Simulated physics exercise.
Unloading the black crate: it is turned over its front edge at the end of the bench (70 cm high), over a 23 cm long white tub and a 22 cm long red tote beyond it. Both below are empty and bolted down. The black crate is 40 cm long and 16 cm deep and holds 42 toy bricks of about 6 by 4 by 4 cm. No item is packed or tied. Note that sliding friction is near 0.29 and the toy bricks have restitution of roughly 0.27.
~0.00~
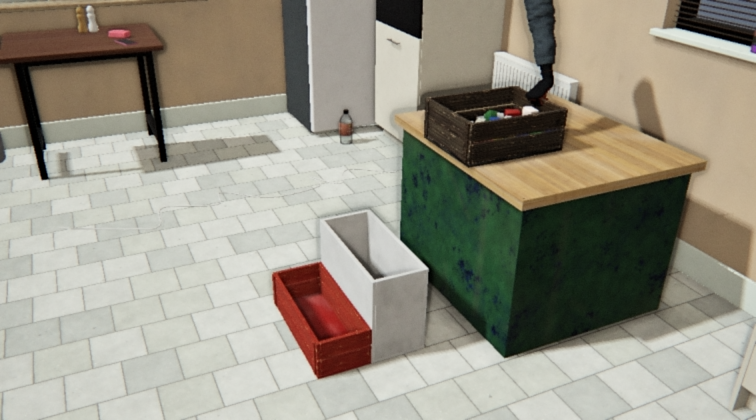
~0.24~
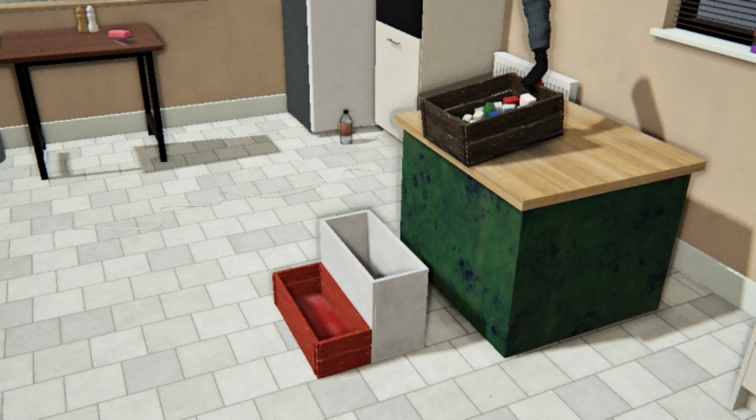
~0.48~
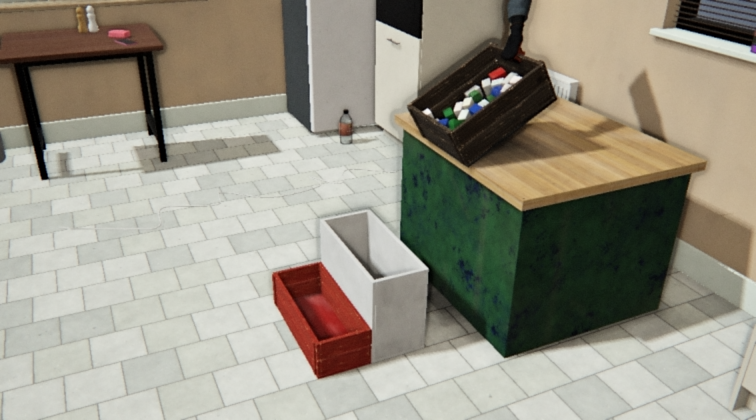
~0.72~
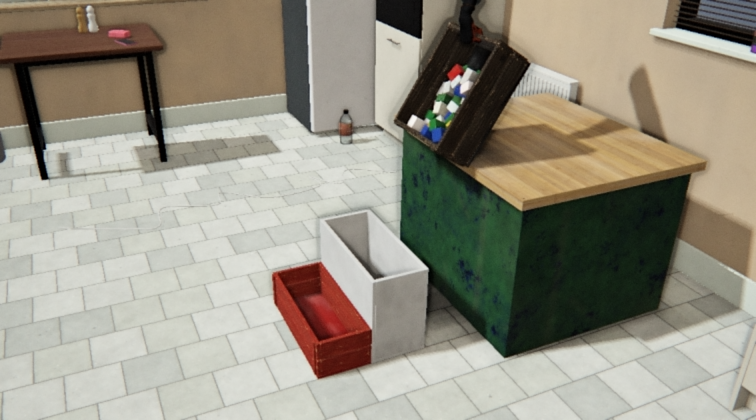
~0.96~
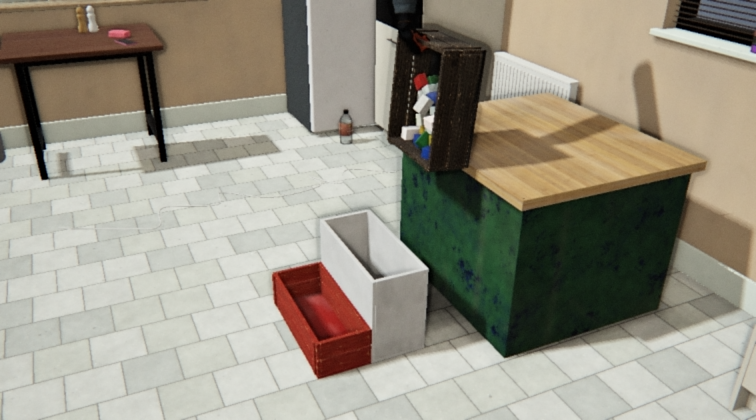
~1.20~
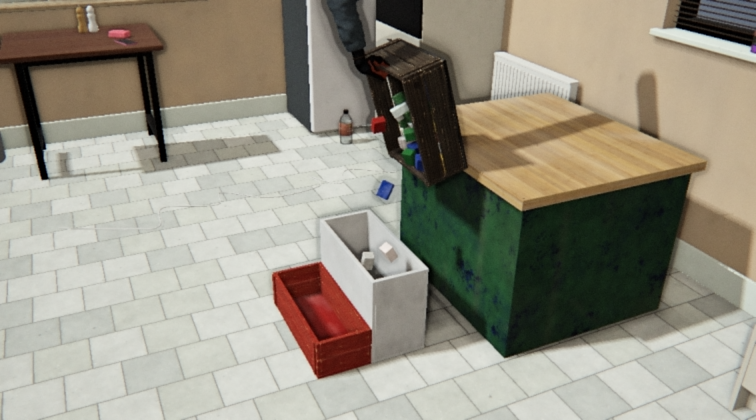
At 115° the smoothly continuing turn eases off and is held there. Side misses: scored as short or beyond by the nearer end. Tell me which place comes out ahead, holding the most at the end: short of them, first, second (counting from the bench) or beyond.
The place that comes out ahead is: First.
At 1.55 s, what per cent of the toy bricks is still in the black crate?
I'd say close to 30 per cent of it is still inside.
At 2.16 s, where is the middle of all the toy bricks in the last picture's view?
Roughly at pixel (360, 312).
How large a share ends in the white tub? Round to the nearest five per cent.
It works out to roughly 85 percent.
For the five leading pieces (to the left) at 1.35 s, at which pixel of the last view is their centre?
Their centre is around (364, 268).
After 1.35 s, tilt 114°; 27 still in the black crate, 3 in the white tub and 12 in the air.
After 1.55 s, tilt 115°; 12 still in the black crate, 13 in the white tub and 17 in the air.
After 1.81 s, tilt 115°; 29 in the white tub, 5 in the red tote, 1 on the ground beyond the red tote and 7 in the air.
Outcome (at 2.16 s), 35 in the white tub, 5 in the red tote and 2 on the ground beyond the red tote.
